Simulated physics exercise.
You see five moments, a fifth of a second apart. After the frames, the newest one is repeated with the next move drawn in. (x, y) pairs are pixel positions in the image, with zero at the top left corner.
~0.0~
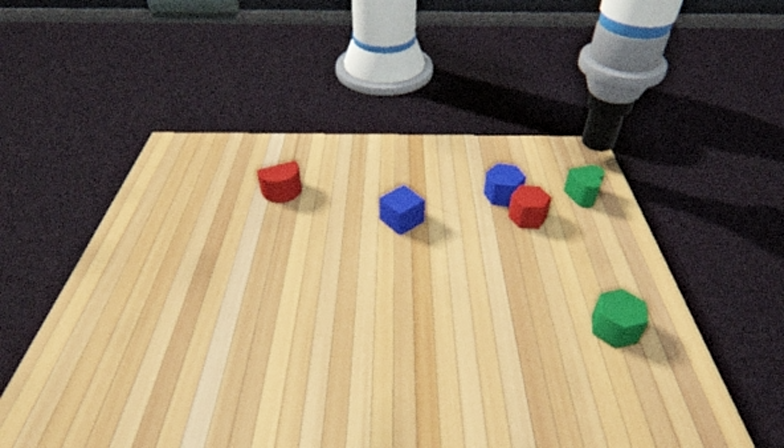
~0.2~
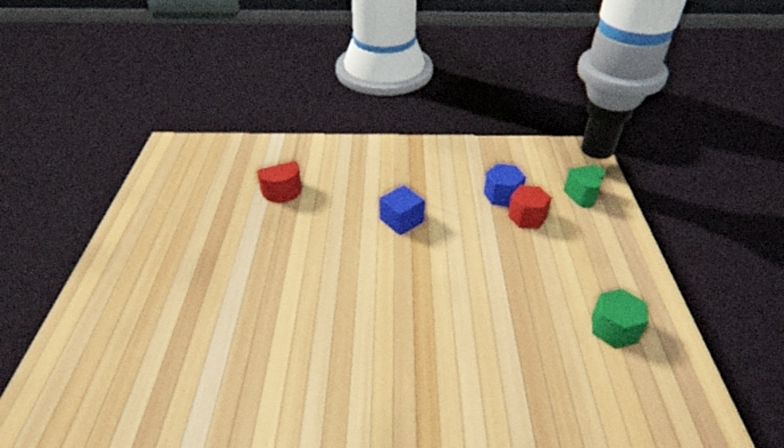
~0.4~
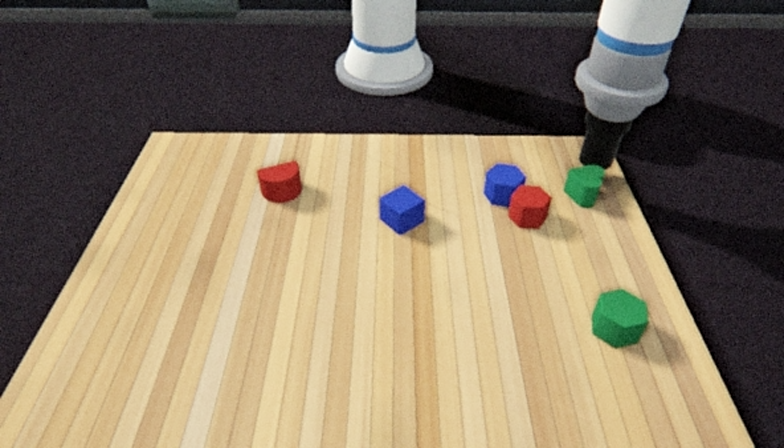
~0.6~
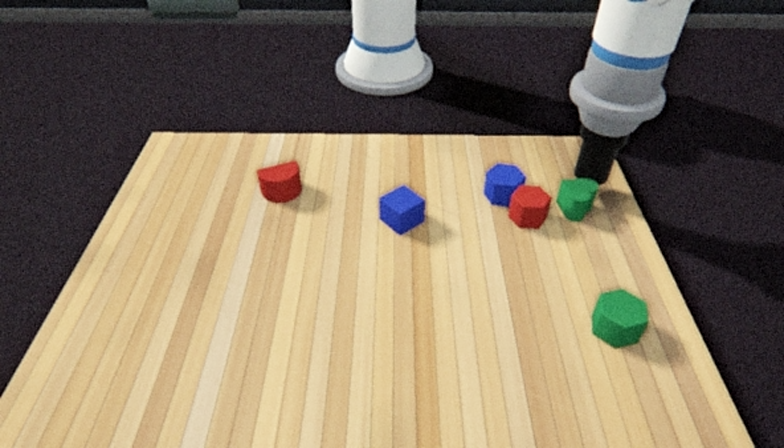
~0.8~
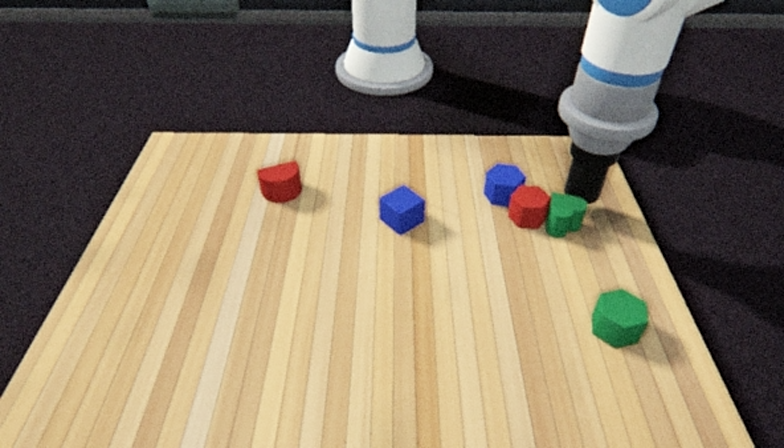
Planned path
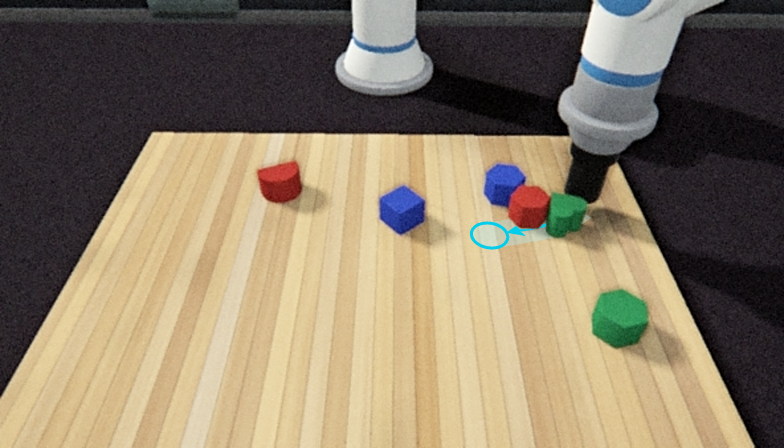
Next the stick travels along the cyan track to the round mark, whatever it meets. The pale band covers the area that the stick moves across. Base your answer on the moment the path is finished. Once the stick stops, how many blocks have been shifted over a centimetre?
The answer is two blocks.
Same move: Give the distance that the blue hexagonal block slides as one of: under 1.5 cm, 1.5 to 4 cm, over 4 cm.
The distance will be below 1.5 cm.
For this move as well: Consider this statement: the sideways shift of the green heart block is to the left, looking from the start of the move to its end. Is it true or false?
Answer: True.
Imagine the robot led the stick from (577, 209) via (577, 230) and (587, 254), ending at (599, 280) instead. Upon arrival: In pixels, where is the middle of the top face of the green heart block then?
The middle of its upper face will lie at (556, 224).
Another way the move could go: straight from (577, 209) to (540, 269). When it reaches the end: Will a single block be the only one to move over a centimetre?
Yes - that is the case.
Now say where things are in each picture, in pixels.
In the first picture, lower end of the stick at (597, 143), tops of blocks, blue square piece at (402, 198), blue hexagonal block at (507, 174), red hexagonal block at (532, 196), green heart block at (590, 174).
In the second picture, stick at (597, 150), blocks as before.
In the third picture, stick at (595, 161), blocks as before.
In the fourth picture, stick at (591, 176), green heart block at (581, 188).
In the fifth picture, stick at (582, 193), blue square piece at (402, 198), blue hexagonal block at (507, 174), red hexagonal block at (532, 196), green heart block at (567, 204).
The drawn path runs from (577, 209) over (539, 227) to (490, 235).
What follows on the original path. One third of the way, stick at (558, 207); red hexagonal block at (522, 197), turned 15° clockwise; green heart block at (552, 221).
Two thirds of the way, stick at (526, 214); blue hexagonal block at (503, 173), turned 15° clockwise; red hexagonal block at (494, 196), turned 65° clockwise; green heart block at (537, 231), turned 30° anticlockwise.
At the end, stick at (492, 220); blue square piece not moved; blue hexagonal block at (503, 173), turned 15° clockwise; red hexagonal block at (468, 193), turned 115° clockwise; green heart block at (537, 232), turned 30° anticlockwise.
